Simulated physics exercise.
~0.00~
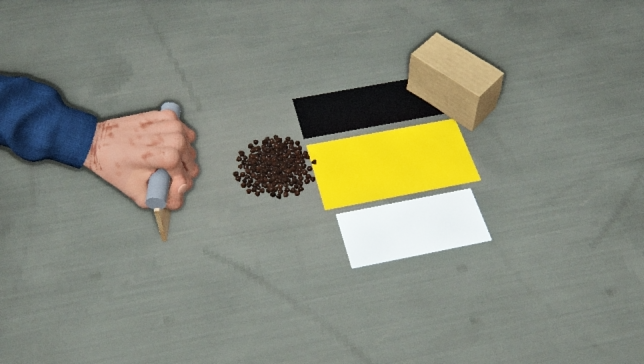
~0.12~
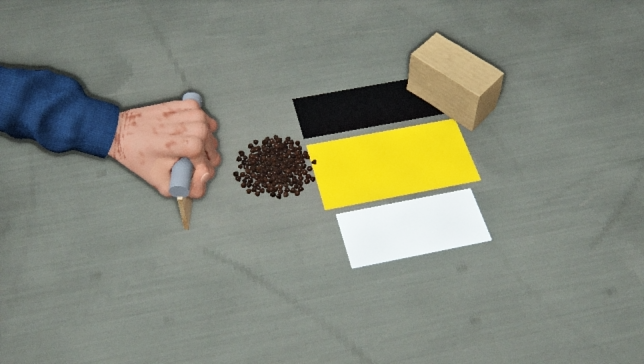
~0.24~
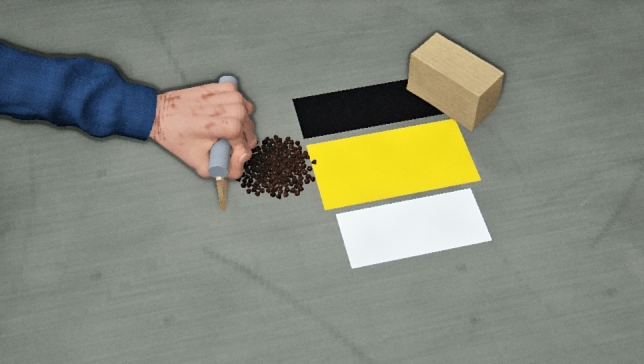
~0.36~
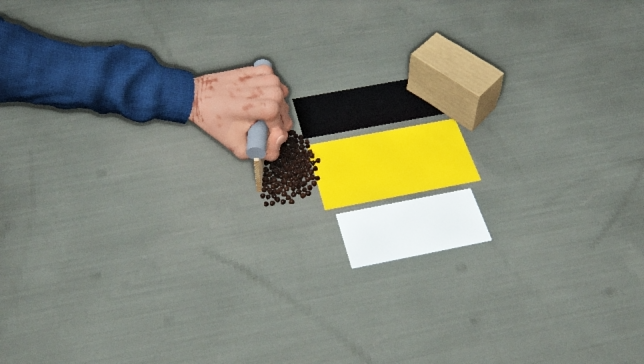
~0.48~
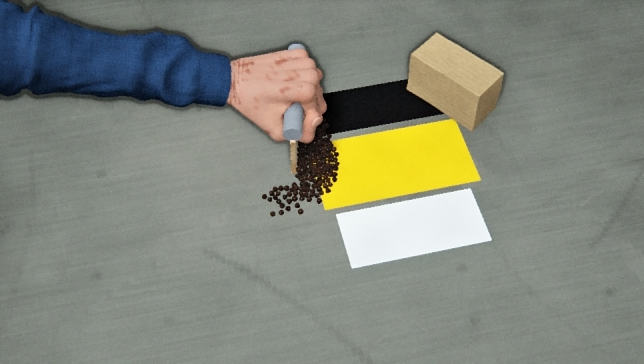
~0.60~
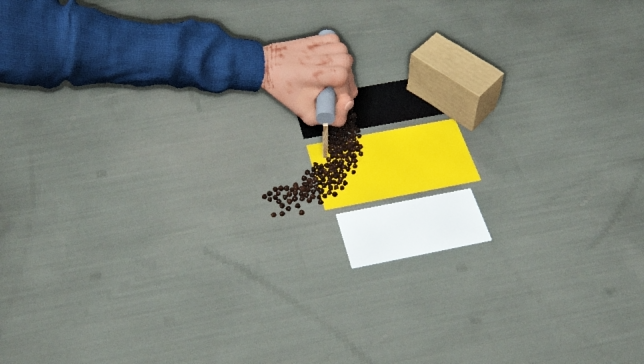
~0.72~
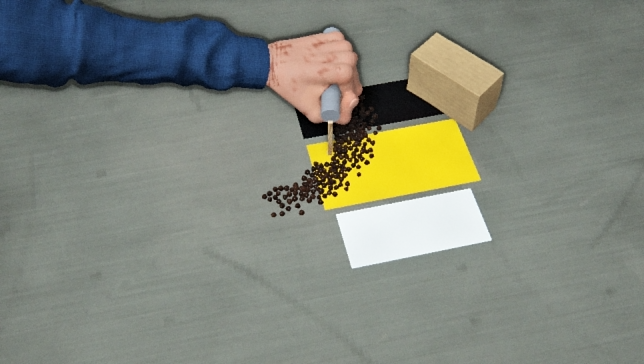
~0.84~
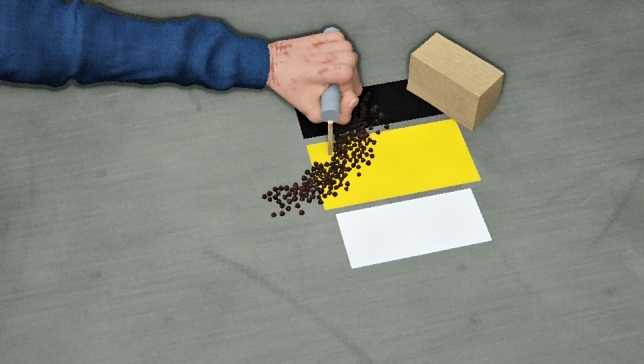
A hand in a blue sleeve slid a scraper rightward and slightly upward into a pile of coffee beans, pushing them across the yellow and black mats, then stopped, leaving them strewn over both mats and the gray surface, with the white mat clear.
